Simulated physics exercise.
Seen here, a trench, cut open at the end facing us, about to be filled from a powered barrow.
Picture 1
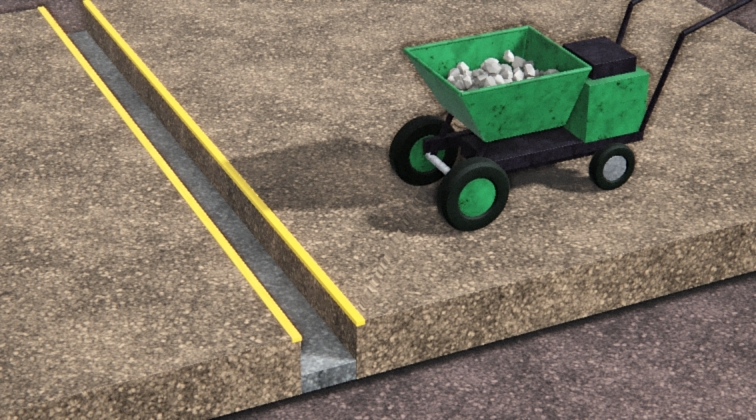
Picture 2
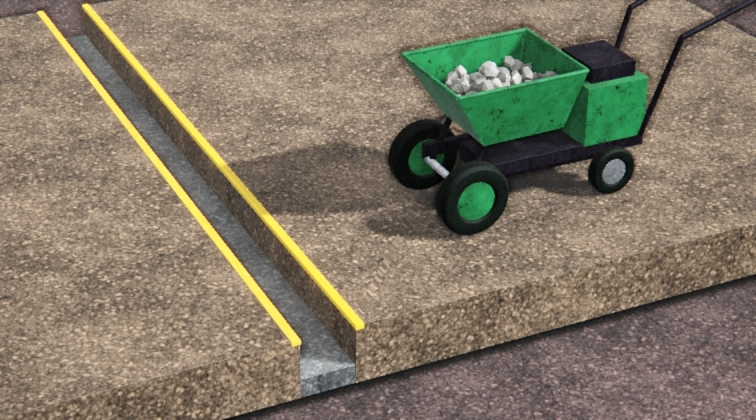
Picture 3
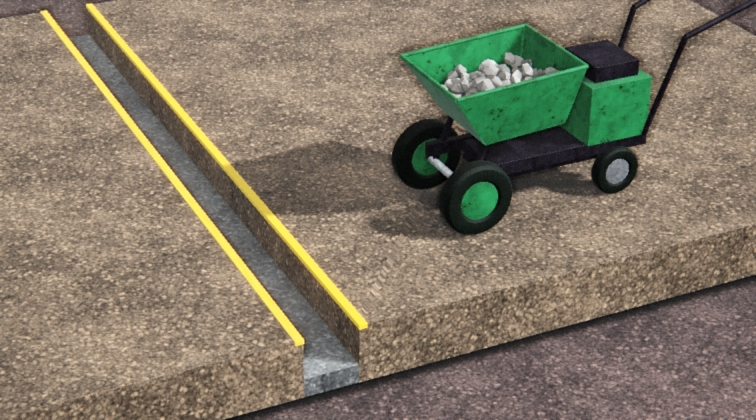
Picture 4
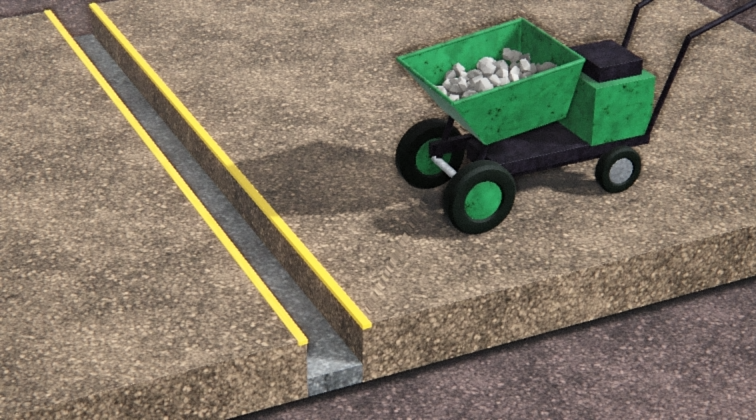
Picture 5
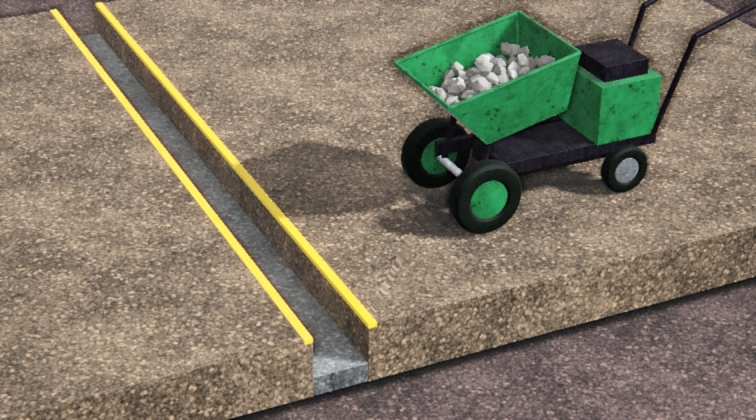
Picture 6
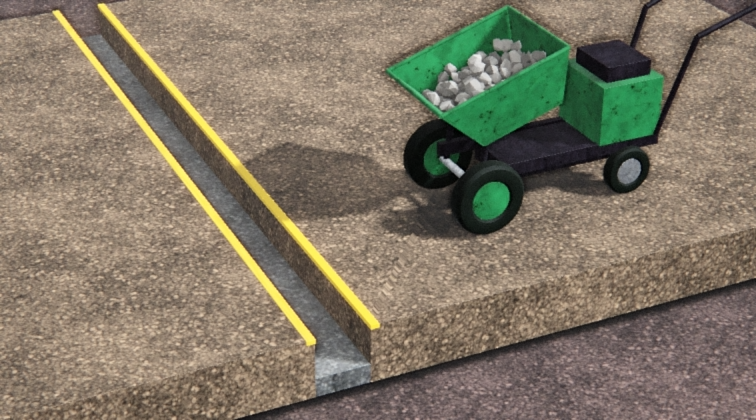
Green skip of a powered barrow loaded with broken stones, starting level, then tilting forward to the left beside a yellow-edged trench.
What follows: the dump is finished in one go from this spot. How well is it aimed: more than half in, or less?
Between the edges lies only the smaller part of the load.
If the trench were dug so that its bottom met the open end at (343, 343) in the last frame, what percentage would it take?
Roughly 30 in a hundred.
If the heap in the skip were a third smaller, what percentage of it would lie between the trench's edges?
About 20 per cent.
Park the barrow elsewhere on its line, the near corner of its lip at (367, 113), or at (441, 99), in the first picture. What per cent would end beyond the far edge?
First some 50, then 0 per cent.
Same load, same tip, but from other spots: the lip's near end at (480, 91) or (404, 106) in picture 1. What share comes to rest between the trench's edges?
First some 20, then 80 per cent.
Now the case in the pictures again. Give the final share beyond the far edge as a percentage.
Near 0 %.
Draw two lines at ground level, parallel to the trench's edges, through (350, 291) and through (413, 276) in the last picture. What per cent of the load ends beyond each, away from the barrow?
Near 30 % and 80 %.
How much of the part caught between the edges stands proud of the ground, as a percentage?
Some 0 per cent.
Soon, skip tipped steeply; all in the skip.
A while on, skip tipped steeply; nearly all in the skip; a stray few short of the trench; a stray few falling.
Towards the end, skip tipped right over; about a third in the skip; about a third short of the trench; about a quarter in or heaped over the trench; a stray few beyond it; a stray few falling.
Finally, skip tipped right over; a small part in the skip; about half short of the trench; about a third in or heaped over the trench; a stray few beyond it.
